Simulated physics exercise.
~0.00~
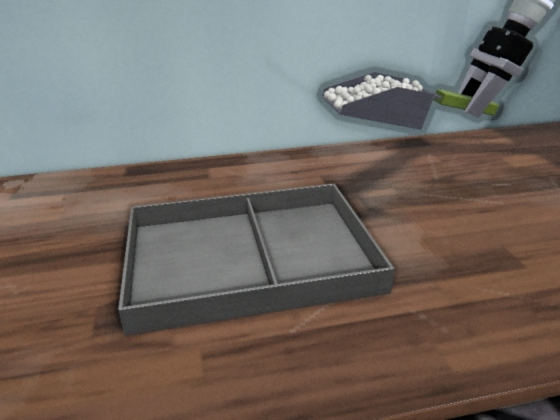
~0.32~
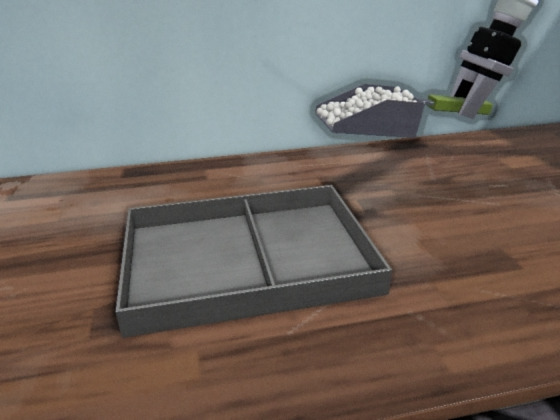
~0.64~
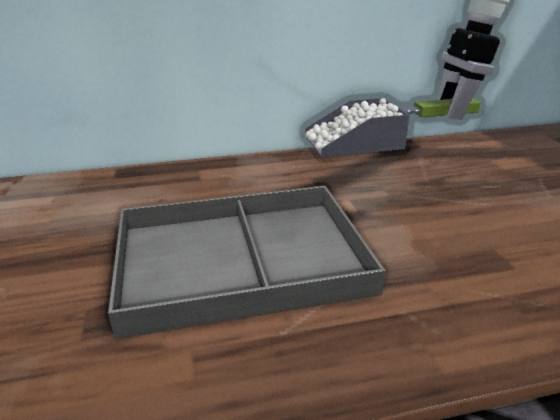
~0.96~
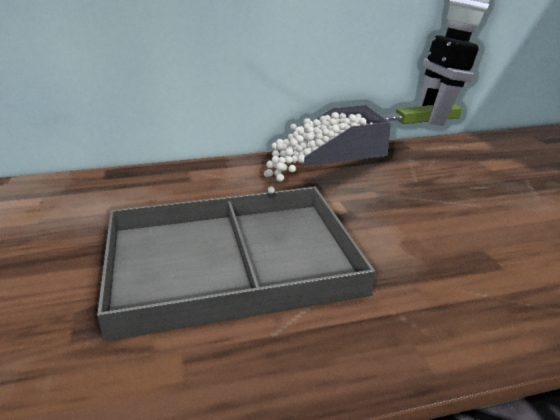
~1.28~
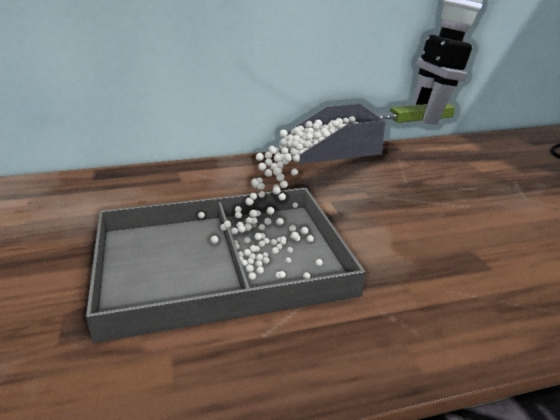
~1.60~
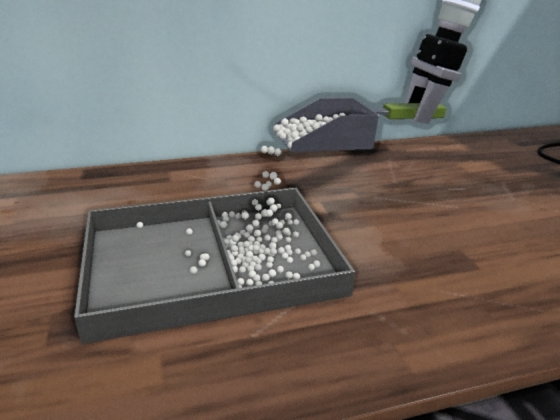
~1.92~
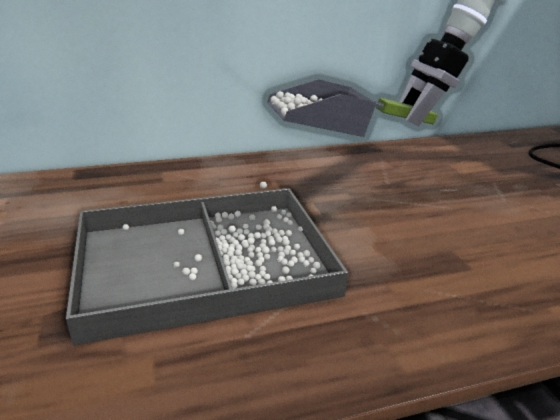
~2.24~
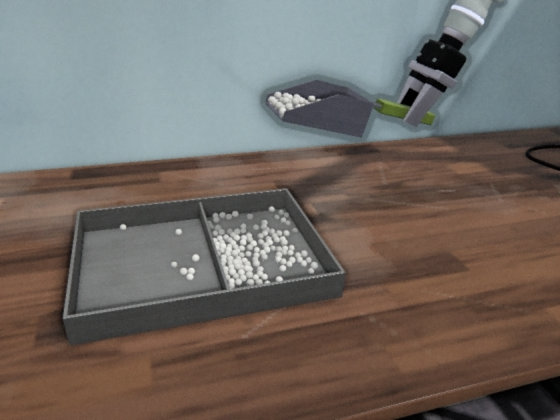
A brown wood-planked table stands against a pale blue wall, seen from the front and slightly above. A shallow grey tray with a cross wall sits on it, while at the upper right a black and silver robot gripper holds a grey scoop heaped with white beads by its green handle. The arm lowers the scoop leftward, tipping it forward. Beads spill into the tray's right part, with a few scattering into the left. The scoop then rises and tilts back, stopping the flow, and ends still above the table with some beads inside.
